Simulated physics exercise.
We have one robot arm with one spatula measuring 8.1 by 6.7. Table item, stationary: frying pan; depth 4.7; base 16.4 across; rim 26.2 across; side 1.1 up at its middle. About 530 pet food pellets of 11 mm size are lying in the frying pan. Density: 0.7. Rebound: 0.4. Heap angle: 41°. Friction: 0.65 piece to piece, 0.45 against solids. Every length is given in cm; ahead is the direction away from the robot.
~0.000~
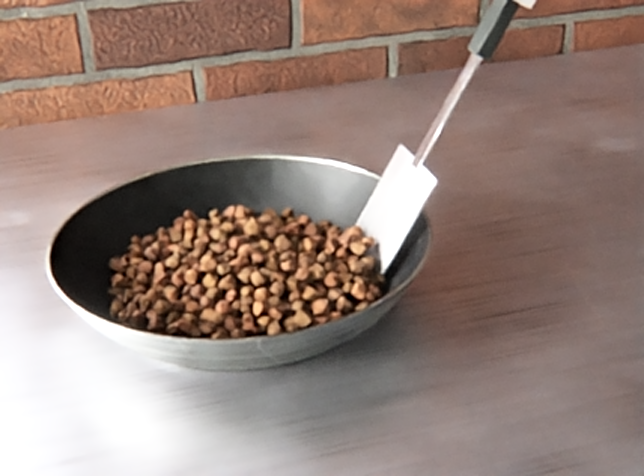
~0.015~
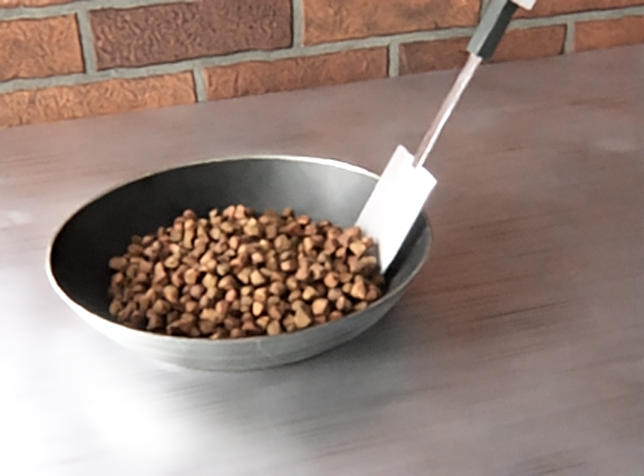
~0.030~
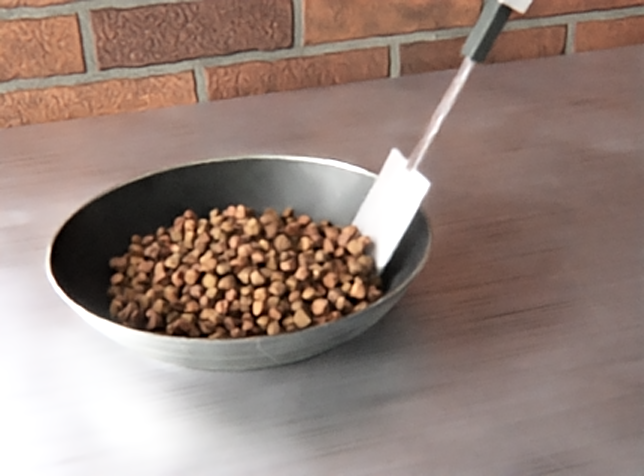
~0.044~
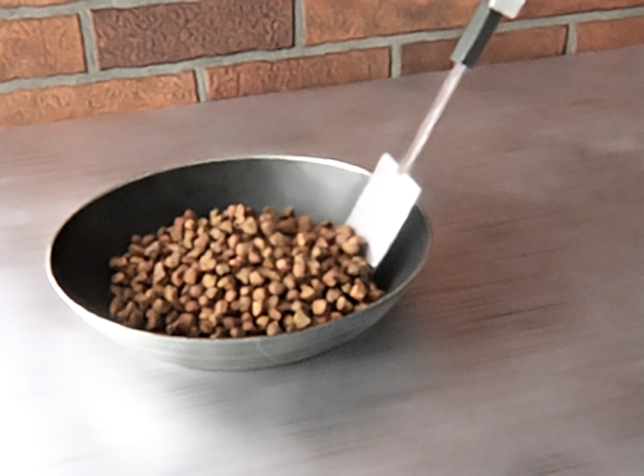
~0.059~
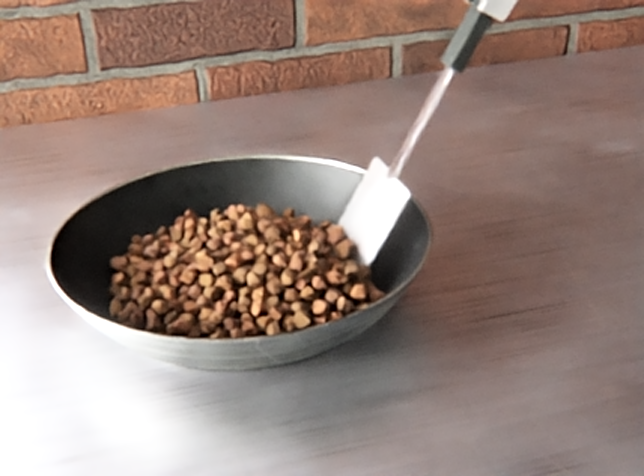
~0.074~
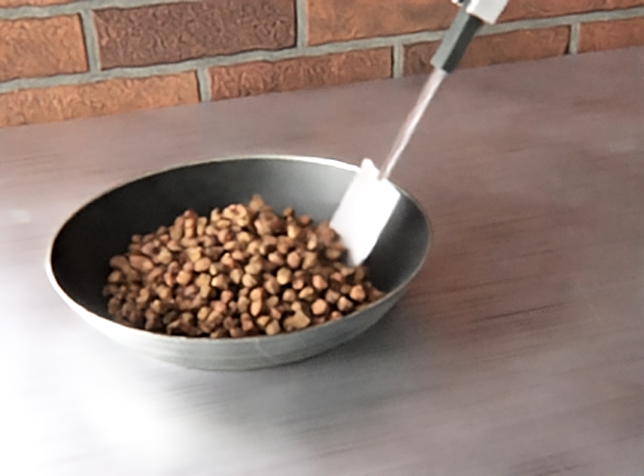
On a grey tabletop before a brick wall, a tilted spatula at the right side of a dark frying pan moves slightly left against a heap of brown pellets, nudging those nearest it while the pan stays still.
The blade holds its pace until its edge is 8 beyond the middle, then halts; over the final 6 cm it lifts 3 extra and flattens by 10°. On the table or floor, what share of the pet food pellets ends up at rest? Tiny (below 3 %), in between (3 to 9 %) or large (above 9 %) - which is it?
In between, so 3 to 9 %.
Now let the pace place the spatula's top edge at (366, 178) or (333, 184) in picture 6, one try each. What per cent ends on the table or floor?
Try one roughly 15 per cent; try two roughly 20 per cent.
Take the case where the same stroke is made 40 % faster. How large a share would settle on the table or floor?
Then about 10 per cent.
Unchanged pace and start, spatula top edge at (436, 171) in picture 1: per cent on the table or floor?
5 percent or thereabouts.
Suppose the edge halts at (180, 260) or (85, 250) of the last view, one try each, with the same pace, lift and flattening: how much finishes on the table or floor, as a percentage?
Estimates, in order: 0 % and 30 %.
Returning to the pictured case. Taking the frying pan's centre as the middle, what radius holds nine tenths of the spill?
Distance from centre: Approx. 20 cm.
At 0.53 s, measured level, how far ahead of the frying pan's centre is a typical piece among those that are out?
The distance is about 16 cm.
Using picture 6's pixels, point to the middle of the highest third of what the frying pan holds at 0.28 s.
Near (119, 263).
After 0.18 s, sloping 60°, highest piece 5 above the table; 528 in the frying pan.
After 0.28 s, sloping 56°, highest piece 7 above the table; 525 in the frying pan, 3 on the blade or in flight.
After 0.53 s, sloping 50°, highest piece 7 above the table; 503 in the frying pan, 25 on the table or floor.
After 1.58 s, sloping 50°, highest piece 6 above the table; 503 in the frying pan, 25 on the table or floor.
At rest, 503 in the frying pan, 25 on the table or floor. That is 5 % on the table or floor.
